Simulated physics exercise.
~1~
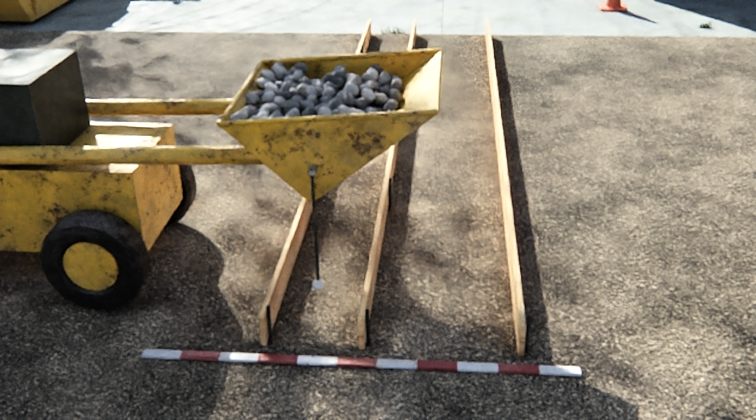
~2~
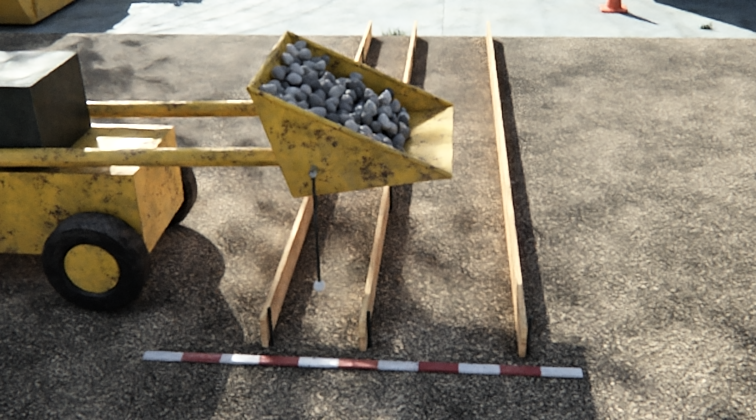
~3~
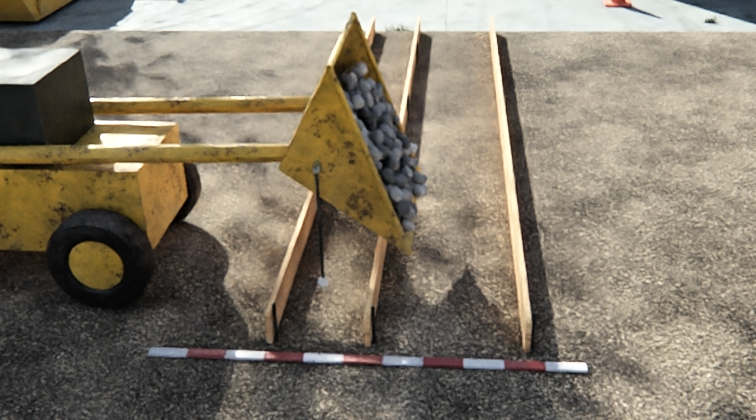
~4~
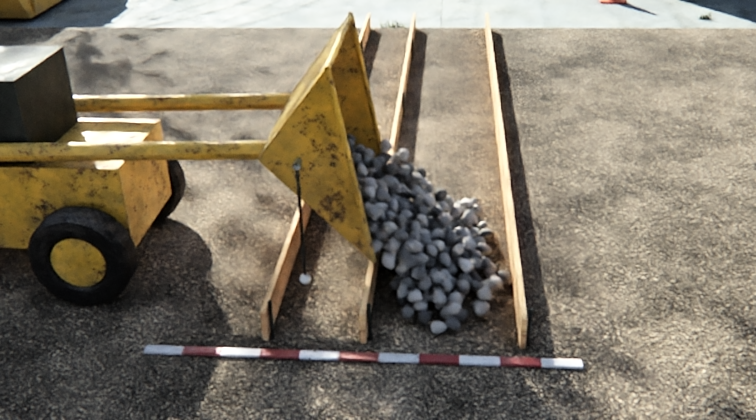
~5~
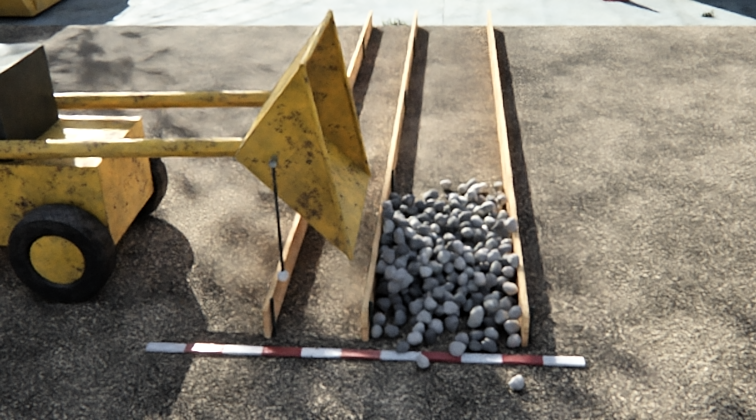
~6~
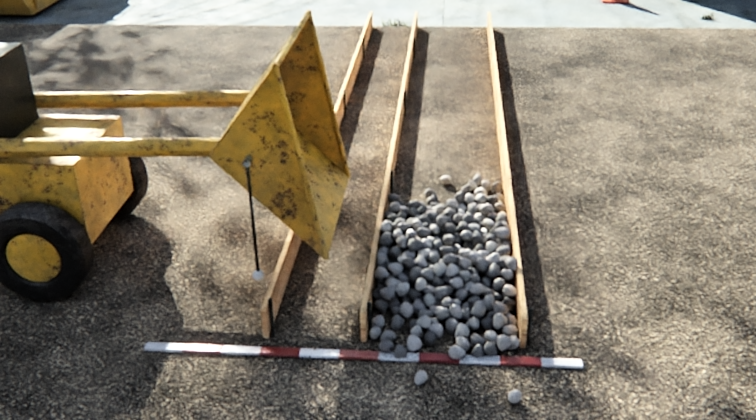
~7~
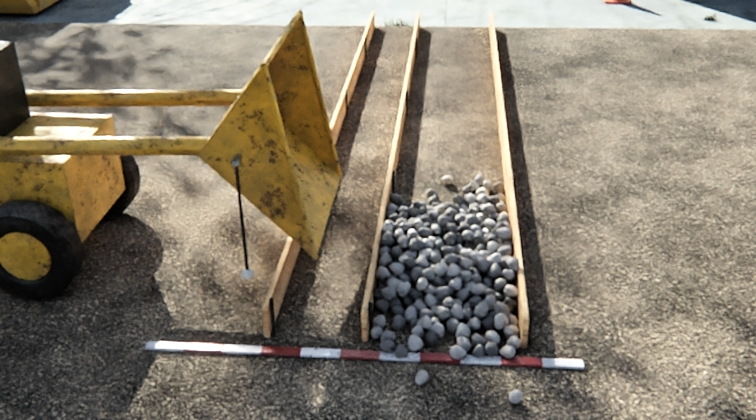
Yellow loader tipping its bucket, spilling grey cobbles between two wooden planks, then backing left as the stones settle in a heap.
